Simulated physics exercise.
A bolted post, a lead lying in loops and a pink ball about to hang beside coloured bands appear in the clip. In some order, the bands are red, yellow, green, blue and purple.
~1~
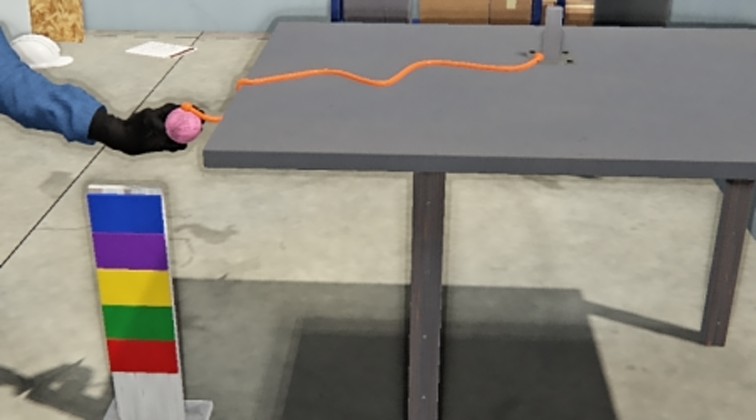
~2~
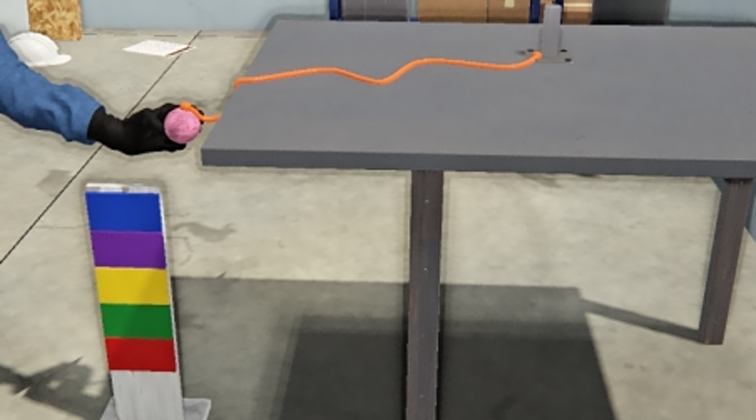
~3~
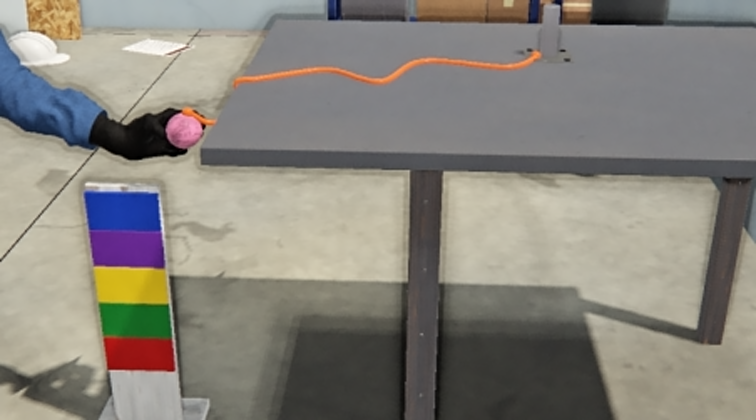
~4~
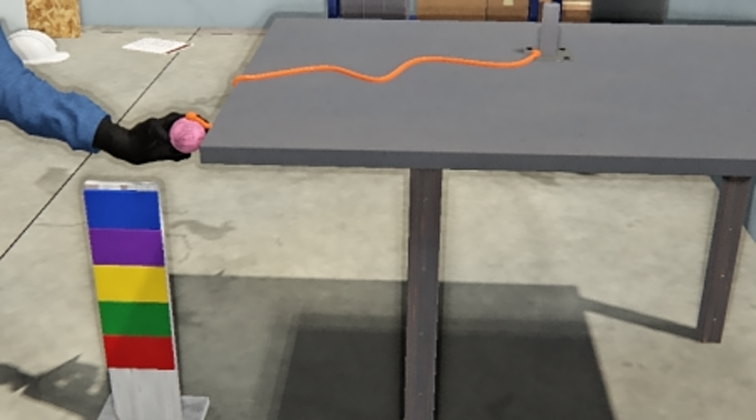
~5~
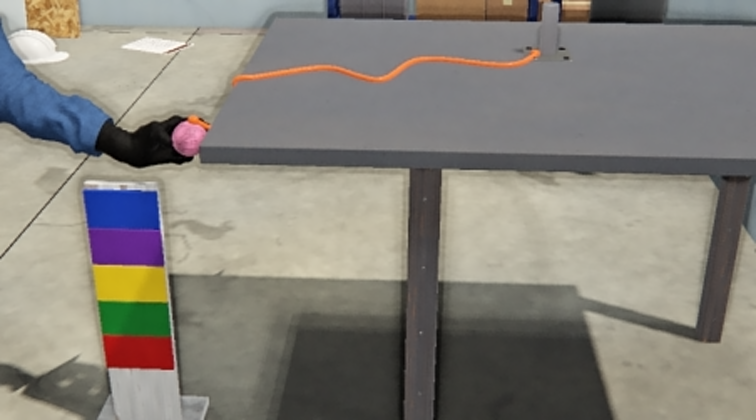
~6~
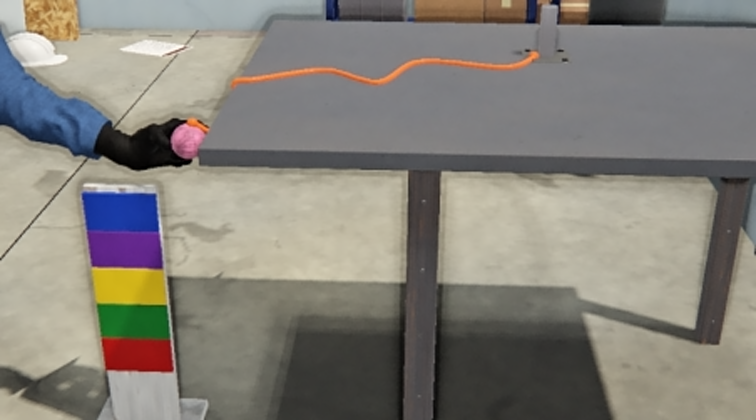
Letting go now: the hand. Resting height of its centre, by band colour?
Purple.
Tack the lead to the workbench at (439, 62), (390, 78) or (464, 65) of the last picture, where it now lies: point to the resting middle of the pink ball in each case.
Try 1: (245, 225); try 2: (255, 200); try 3: (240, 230).
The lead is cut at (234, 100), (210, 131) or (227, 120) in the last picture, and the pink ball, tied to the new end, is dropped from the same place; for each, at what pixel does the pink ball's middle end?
Estimated positions in order: (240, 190); (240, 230); (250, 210).
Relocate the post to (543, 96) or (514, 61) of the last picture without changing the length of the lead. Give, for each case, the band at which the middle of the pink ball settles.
First try: Yellow; second try: Yellow.
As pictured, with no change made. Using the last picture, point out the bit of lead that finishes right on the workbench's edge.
That point sits at about (313, 71).
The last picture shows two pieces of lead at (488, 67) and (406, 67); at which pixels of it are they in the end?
Roughly (464, 61) for the first and (376, 67) for the second.
Early on, ball near (281, 236); level with purple.
Midway, ball near (227, 250); level with purple.
Finally, ball near (237, 249); level with purple. At purple.
